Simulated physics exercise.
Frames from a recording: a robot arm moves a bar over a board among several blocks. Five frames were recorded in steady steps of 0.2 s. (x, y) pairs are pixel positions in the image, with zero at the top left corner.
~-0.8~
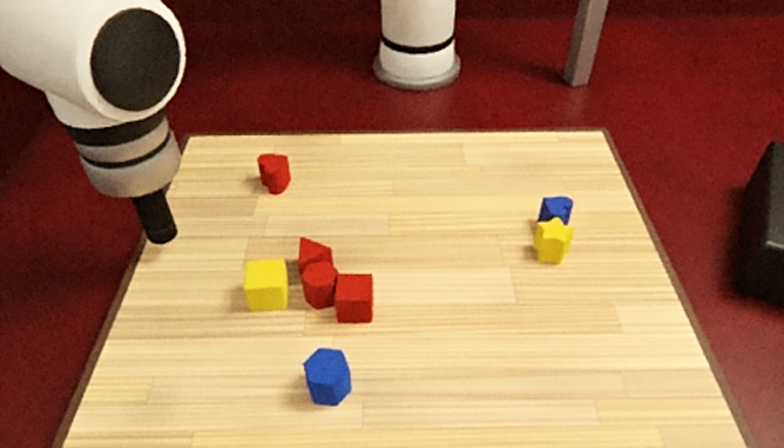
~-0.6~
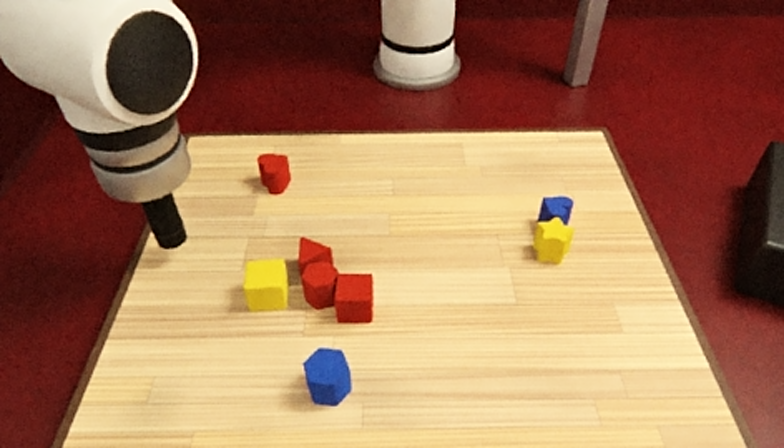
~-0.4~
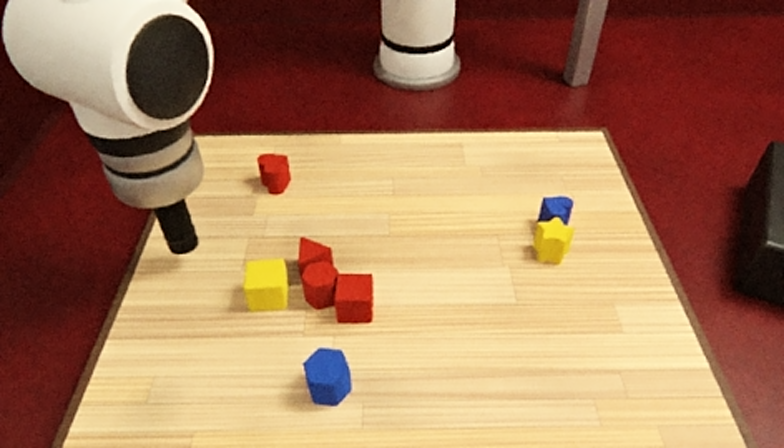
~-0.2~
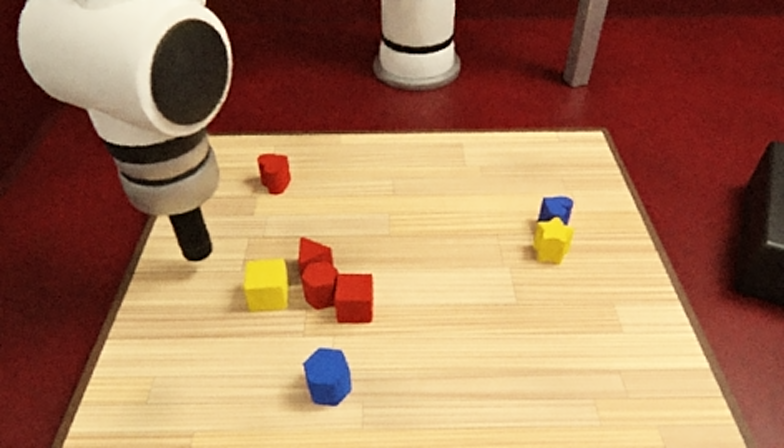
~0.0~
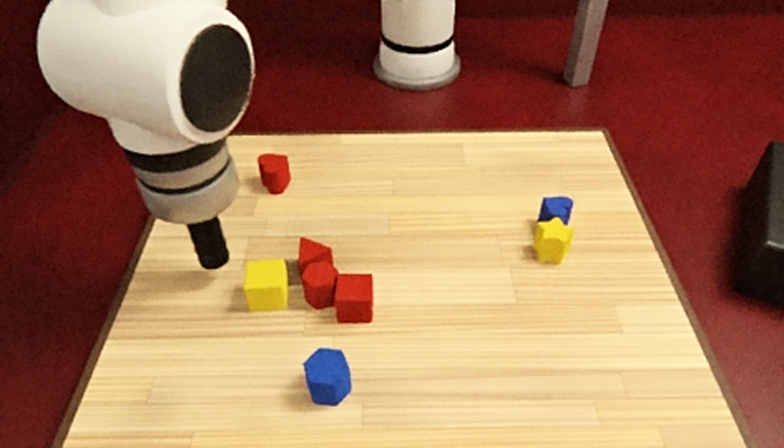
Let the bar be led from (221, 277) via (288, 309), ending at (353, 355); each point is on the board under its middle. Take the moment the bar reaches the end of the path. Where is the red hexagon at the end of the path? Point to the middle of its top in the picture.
Located at (369, 268).
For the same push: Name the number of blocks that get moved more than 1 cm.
My guess is at least three.
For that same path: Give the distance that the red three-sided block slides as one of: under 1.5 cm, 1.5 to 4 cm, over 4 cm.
Result: Under 1.5 cm.
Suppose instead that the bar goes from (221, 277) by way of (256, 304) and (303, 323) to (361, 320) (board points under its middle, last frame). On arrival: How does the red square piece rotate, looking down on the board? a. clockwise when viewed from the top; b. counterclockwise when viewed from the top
The one that fits is a, clockwise when viewed from the top.
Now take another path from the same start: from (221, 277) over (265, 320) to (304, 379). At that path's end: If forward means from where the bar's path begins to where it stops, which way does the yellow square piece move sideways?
The shift is to the left of that direction.
What follows on the original path. One third of the way, bar (263, 281); yellow square piece (294, 283); red hexagon (332, 273), turned 15° anticlockwise; red square piece (364, 286), turned 15° clockwise.
Two thirds of the way, bar (308, 307); yellow square piece (349, 295), turned 35° anticlockwise; red hexagon (367, 268), turned 55° anticlockwise; red square piece (392, 288), turned 50° clockwise.
At the end, bar (351, 339); yellow square piece (387, 310), turned 80° anticlockwise; red three-sided block unmoved; red hexagon (369, 268), turned 65° anticlockwise; blue hexagon unmoved; red square piece (414, 282), turned 15° clockwise.
